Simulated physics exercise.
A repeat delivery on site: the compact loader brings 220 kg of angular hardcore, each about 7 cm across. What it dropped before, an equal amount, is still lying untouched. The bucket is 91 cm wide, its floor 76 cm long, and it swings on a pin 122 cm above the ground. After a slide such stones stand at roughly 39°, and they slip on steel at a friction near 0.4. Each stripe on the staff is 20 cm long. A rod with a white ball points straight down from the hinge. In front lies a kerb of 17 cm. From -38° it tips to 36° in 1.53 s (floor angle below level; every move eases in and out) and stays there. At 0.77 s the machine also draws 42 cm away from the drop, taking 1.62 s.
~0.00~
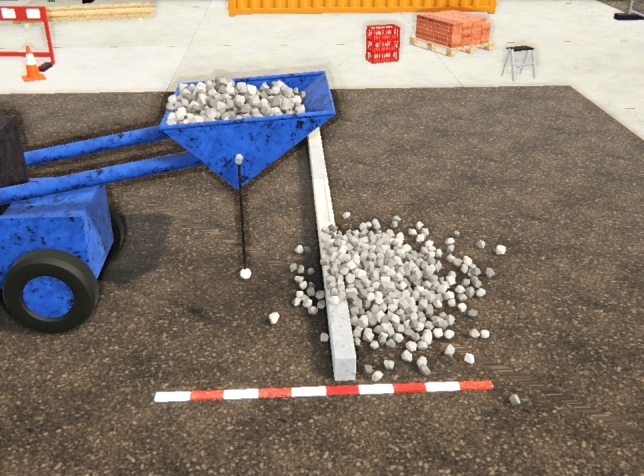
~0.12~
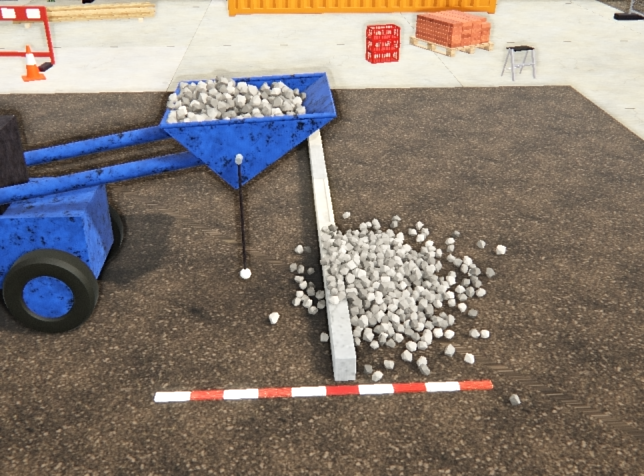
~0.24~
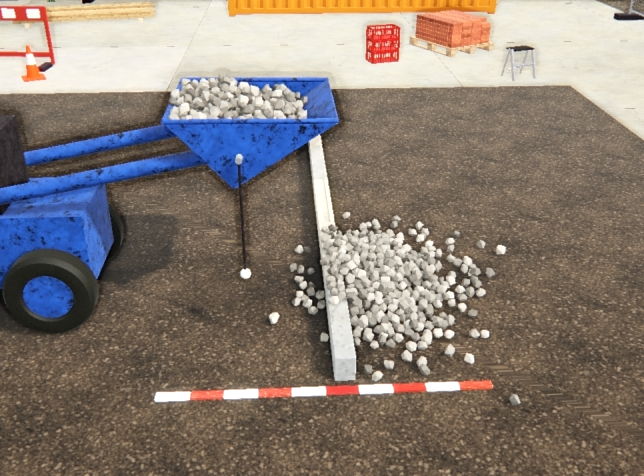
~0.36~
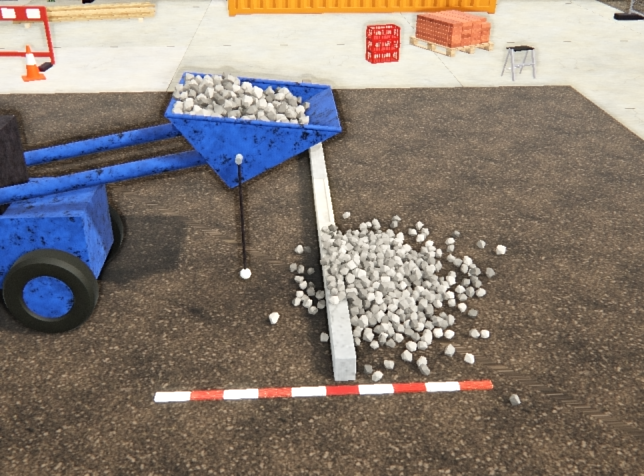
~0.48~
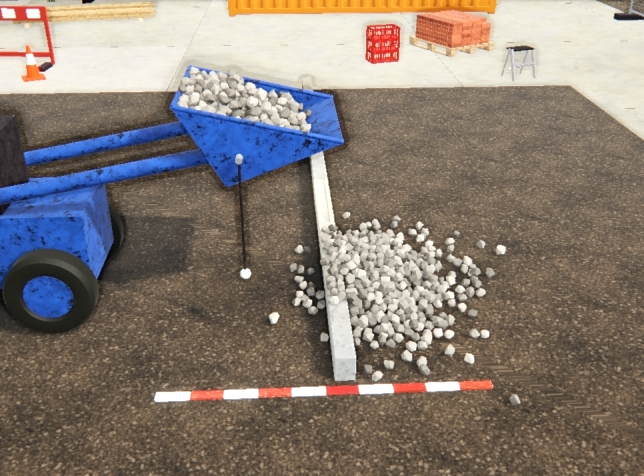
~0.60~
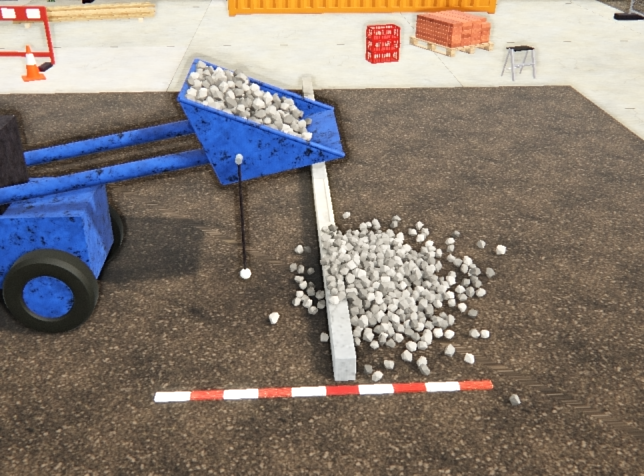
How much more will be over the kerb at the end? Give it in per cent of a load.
Some 11 per cent is added.
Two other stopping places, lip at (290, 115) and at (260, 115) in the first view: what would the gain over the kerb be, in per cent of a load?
Near 0 per cent from the first place, 0 from the second.
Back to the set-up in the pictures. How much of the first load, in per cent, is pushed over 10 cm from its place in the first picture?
About 0 per cent.
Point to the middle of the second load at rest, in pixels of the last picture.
Around (301, 275).
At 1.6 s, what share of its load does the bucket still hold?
It holds some 45 per cent.
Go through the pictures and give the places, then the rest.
In the first picture, the bucket is at -38°, its lip at (335, 113); the top of the load is at (204, 88). The earlier load is highest near (346, 257), 26 cm above ground level, 9 % on this side of the kerb, 93 % over the kerb.
In the second picture, lip at (336, 115), floor tilted -37°, highest stones at (204, 87); the stones move at 0.1 m/s on average.
In the third picture, lip at (338, 121), floor tilted -33°, highest stones at (207, 85); the stones move at 0.1 m/s on average.
In the fourth picture, the bucket is at -28°, its lip at (341, 130); the top of the load is at (207, 81); the stones move at 0.2 m/s on average.
In the fifth picture, the bucket is at -21°, its lip at (343, 142); the top of the load is at (204, 78); the stones move at 0.2 m/s on average.
In the sixth picture, the bucket is at -13°, its lip at (344, 156); the top of the load is at (207, 74); the stones move at 0.3 m/s on average.
After 1.1 s the floor is at 25°; in per cent of one load, 100 in the bucket, 9 on this side of the kerb, 93 over the kerb; the foremost stones are at (477, 260).
After 1.6 s the floor is at 36°; in per cent of one load, 43 in the bucket, 61 on this side of the kerb, 97 over the kerb; the foremost stones are at (477, 260).
After 2.8 s the floor is at 36°; in per cent of one load, 0 in the bucket, 97 on this side of the kerb, 104 over the kerb; the foremost stones are at (477, 260).
After 5.3 s the floor is at 36°; in per cent of one load, 0 in the bucket, 97 on this side of the kerb, 104 over the kerb; the foremost stones are at (477, 260). Net gain over the kerb, 11.
